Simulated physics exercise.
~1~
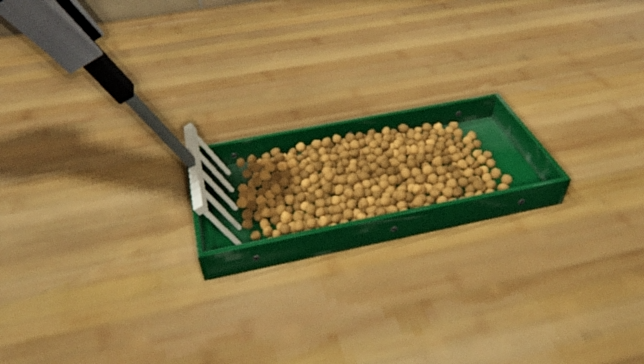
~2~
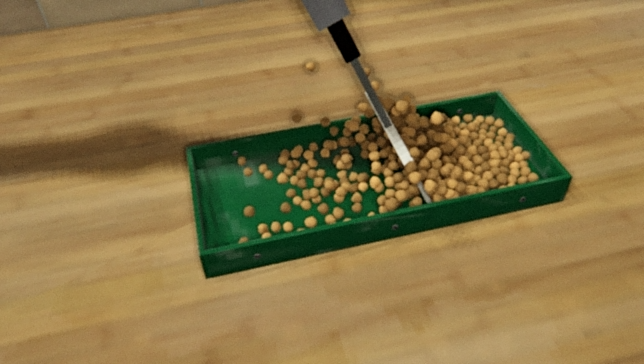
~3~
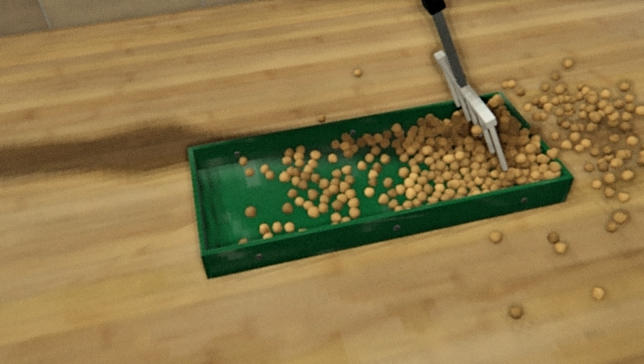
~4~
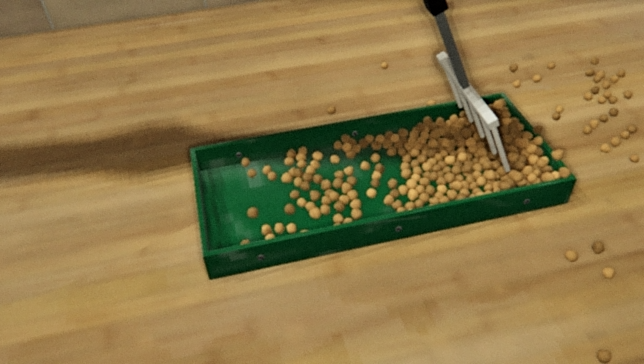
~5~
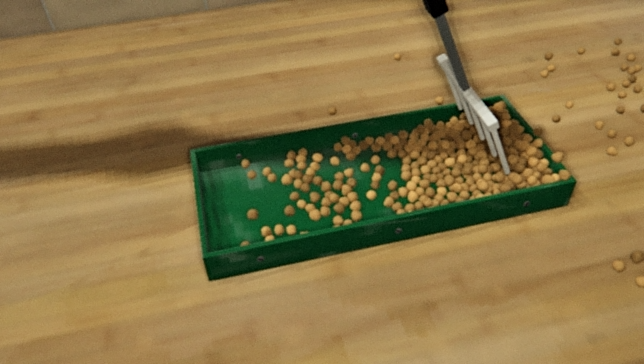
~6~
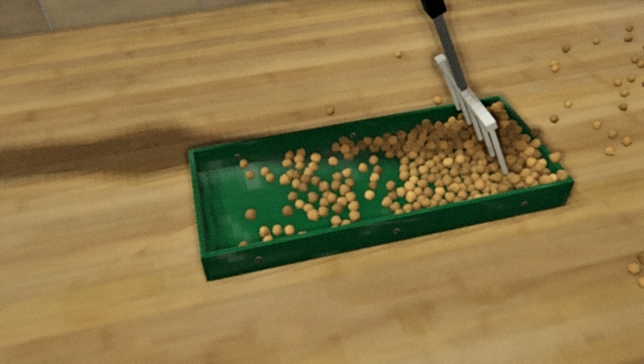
On a wooden tabletop, a rake-like tool on a robot's gripper swept dried chickpeas rightward along a green trough, heaping them at the far end and spilling many over the edge, then stopped there while some loose ones rolled away across the table.
